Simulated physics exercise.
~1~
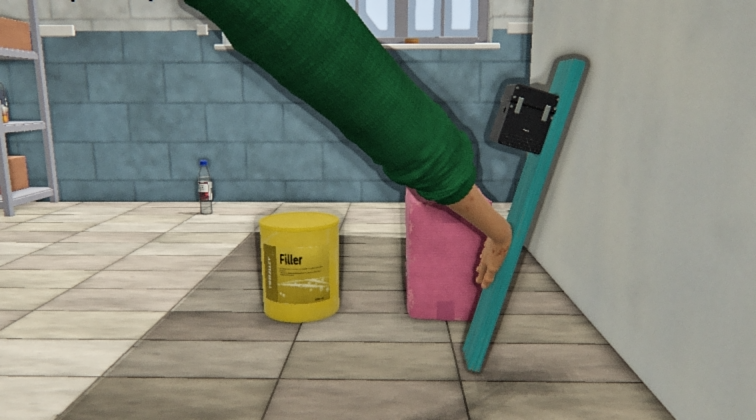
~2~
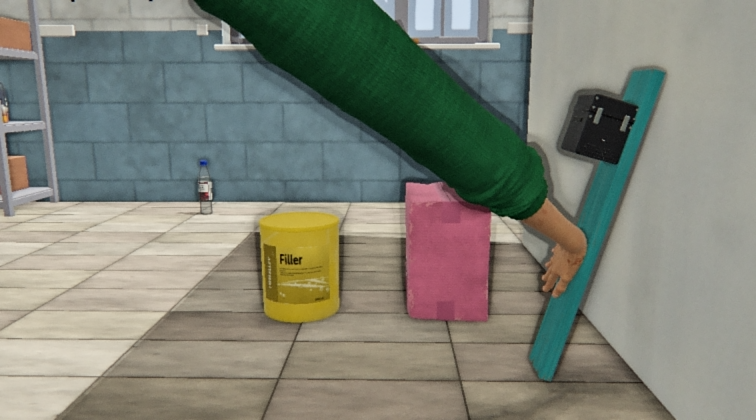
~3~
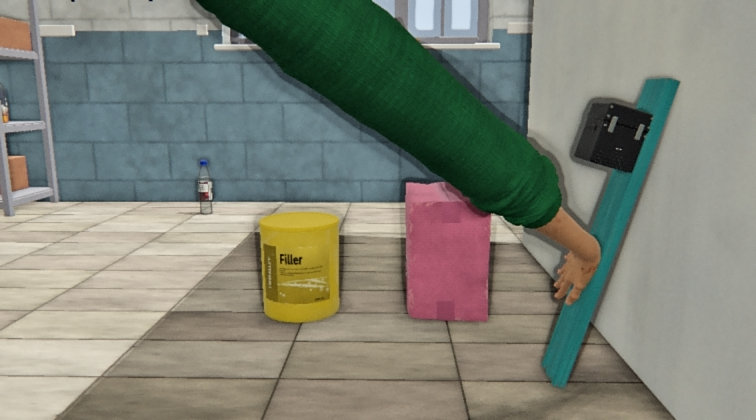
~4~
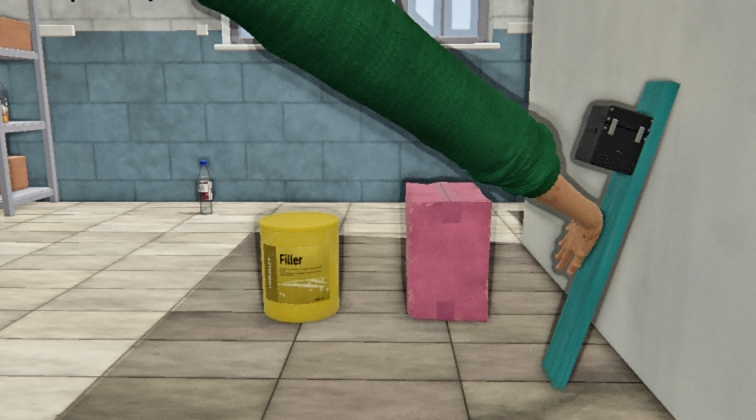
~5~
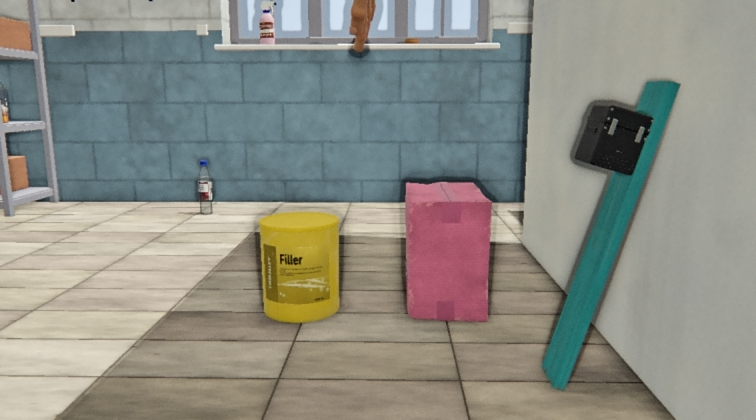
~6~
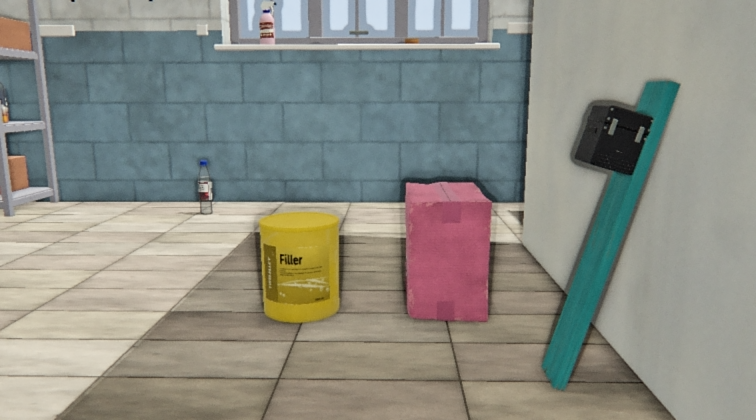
The video shows a hand moving a leaning turquoise plank with a small black box against it to the right, beside a pink box and a yellow pail, until it rests against a pale wall. The hand lets go and withdraws, and the plank stays leaning.
